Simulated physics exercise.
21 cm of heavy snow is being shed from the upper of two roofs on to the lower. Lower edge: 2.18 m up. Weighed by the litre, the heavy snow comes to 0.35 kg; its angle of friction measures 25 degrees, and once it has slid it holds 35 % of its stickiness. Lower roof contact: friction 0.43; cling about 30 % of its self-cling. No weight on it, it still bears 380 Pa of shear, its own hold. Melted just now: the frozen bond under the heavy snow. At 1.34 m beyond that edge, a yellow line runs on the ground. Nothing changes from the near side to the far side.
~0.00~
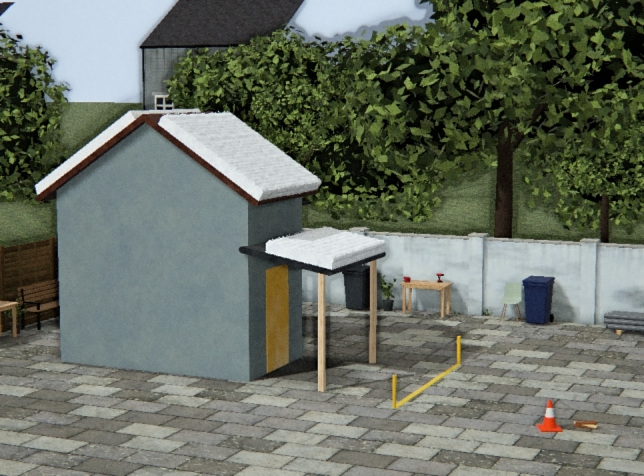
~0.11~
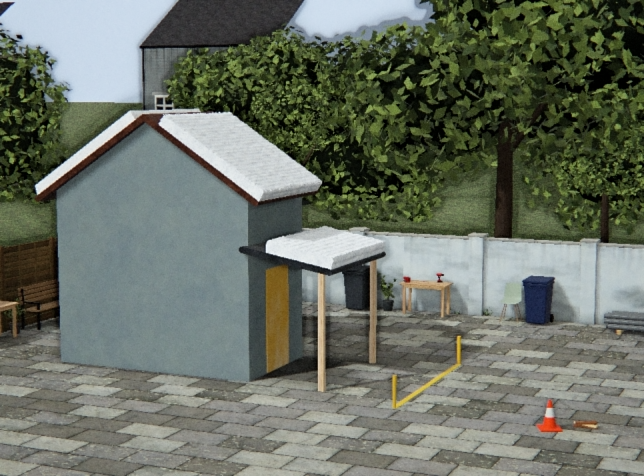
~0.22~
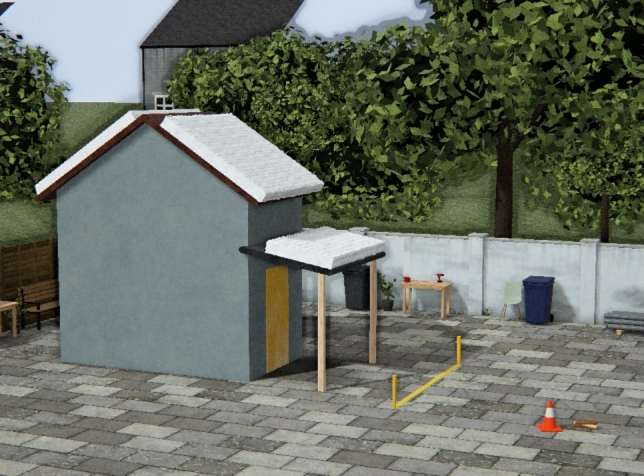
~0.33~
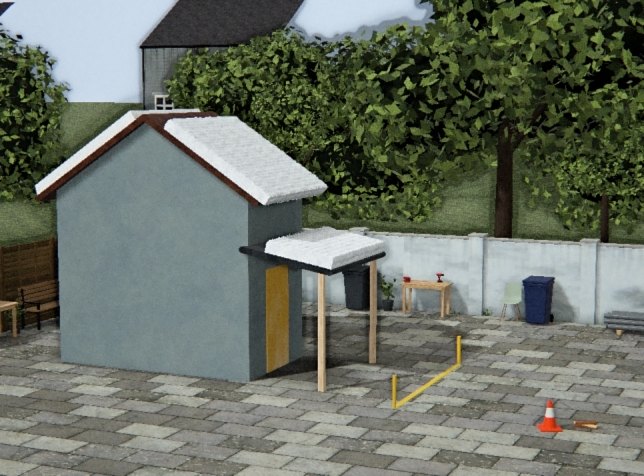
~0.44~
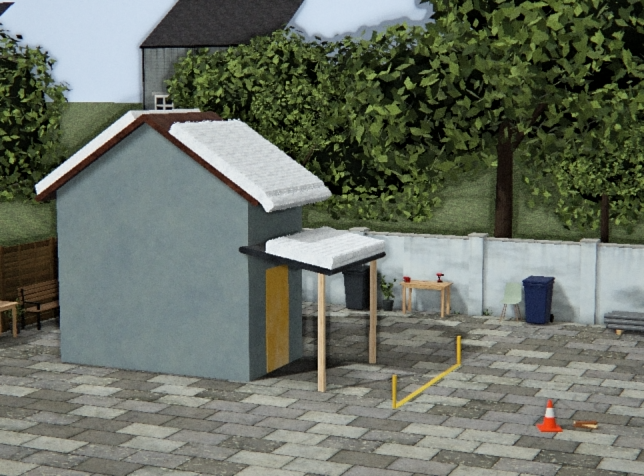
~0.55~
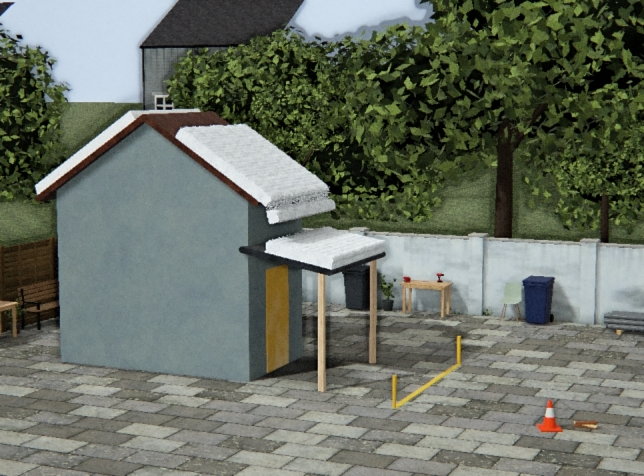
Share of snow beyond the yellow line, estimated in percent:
Approximately 33 percent.
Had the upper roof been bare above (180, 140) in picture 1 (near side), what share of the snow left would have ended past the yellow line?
About 20 %.
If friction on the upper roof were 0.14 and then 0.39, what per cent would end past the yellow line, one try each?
About 40 % in the first try and about 20 % in the second.
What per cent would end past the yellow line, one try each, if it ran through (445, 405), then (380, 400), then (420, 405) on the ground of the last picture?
Respectively about 16 in a hundred, 45 in a hundred and 25 in a hundred.
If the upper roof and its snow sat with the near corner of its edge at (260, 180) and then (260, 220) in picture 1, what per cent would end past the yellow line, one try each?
It would be 45 percent for the first setting and 8 percent for the second.
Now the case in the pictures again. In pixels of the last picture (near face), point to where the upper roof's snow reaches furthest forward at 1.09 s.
At roughly (322, 253).
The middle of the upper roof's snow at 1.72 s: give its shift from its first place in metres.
I'd put it near 3.2 m.
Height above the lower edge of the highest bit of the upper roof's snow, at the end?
The snow's top stands about 0.5 m above the lower edge.
By 1.09 s, none is below the lower edge and 0 % is past the line.
By 1.72 s, 20 % is below the lower edge and 0 % is past the line.
By 2.36 s, 62 % is below the lower edge and 32 % is past the line.
By 3.00 s, 62 % is below the lower edge and 33 % is past the line.
By 3.20 s, at the end, 62 % is below the lower edge and 33 % is past the line.
